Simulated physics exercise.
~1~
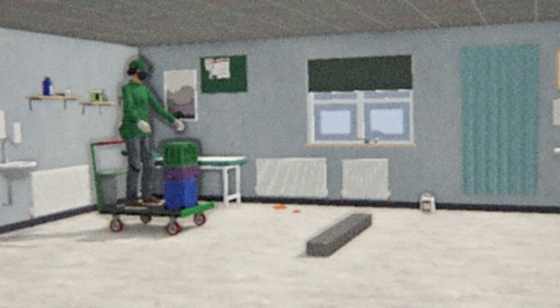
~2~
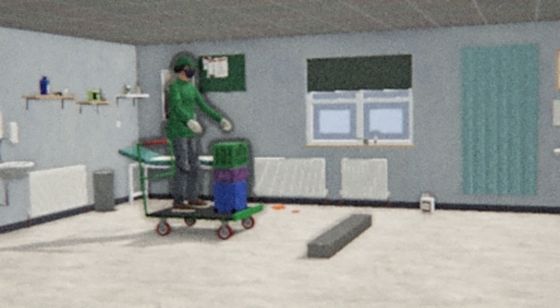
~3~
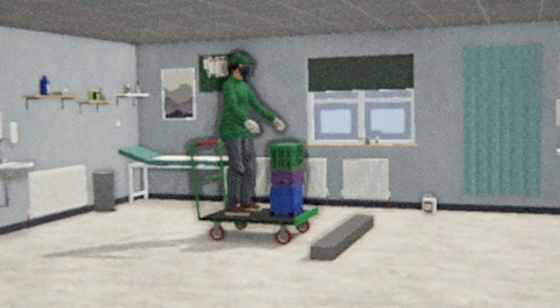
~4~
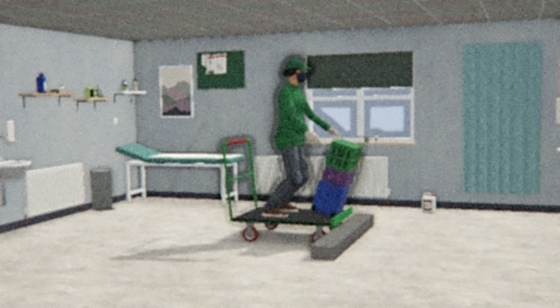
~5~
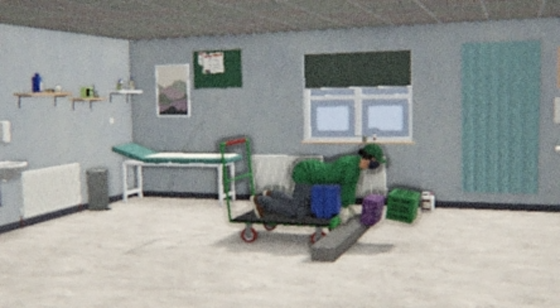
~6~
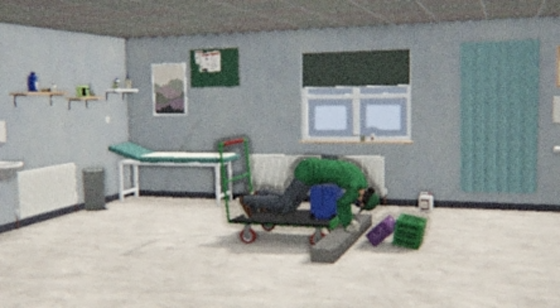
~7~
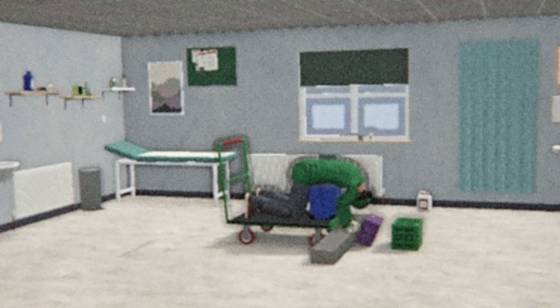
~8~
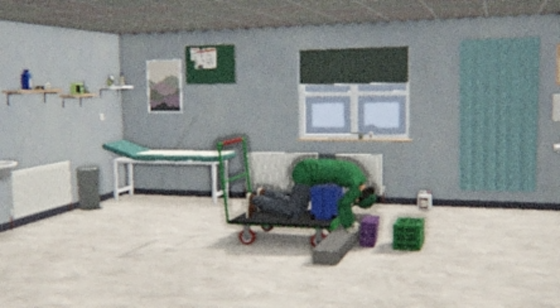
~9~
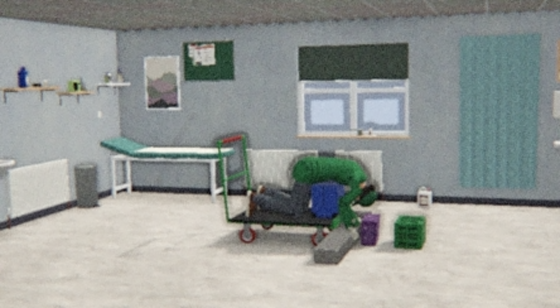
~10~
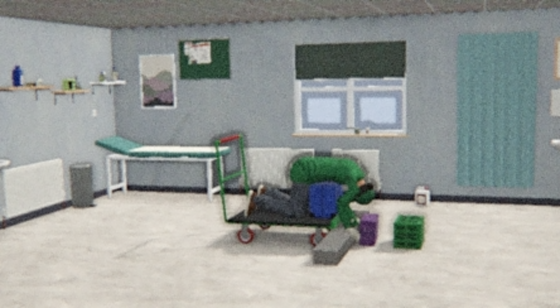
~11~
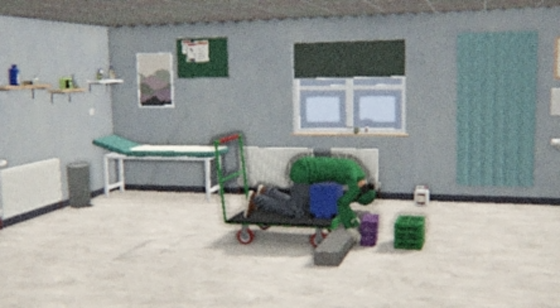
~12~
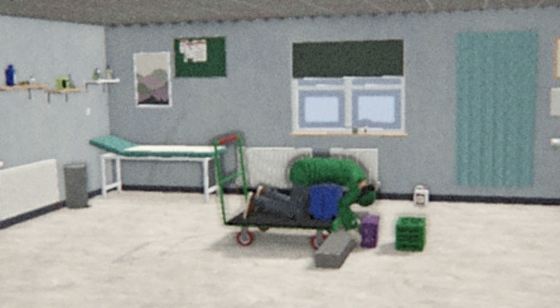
The footage shows a green-clad figure riding a trolley rightward behind stacked crates and a blue case until it stops against a low kerb. The green and purple crates topple onto the floor beyond, while the figure pitches forward and ends slumped over the blue case, hips still on the deck.
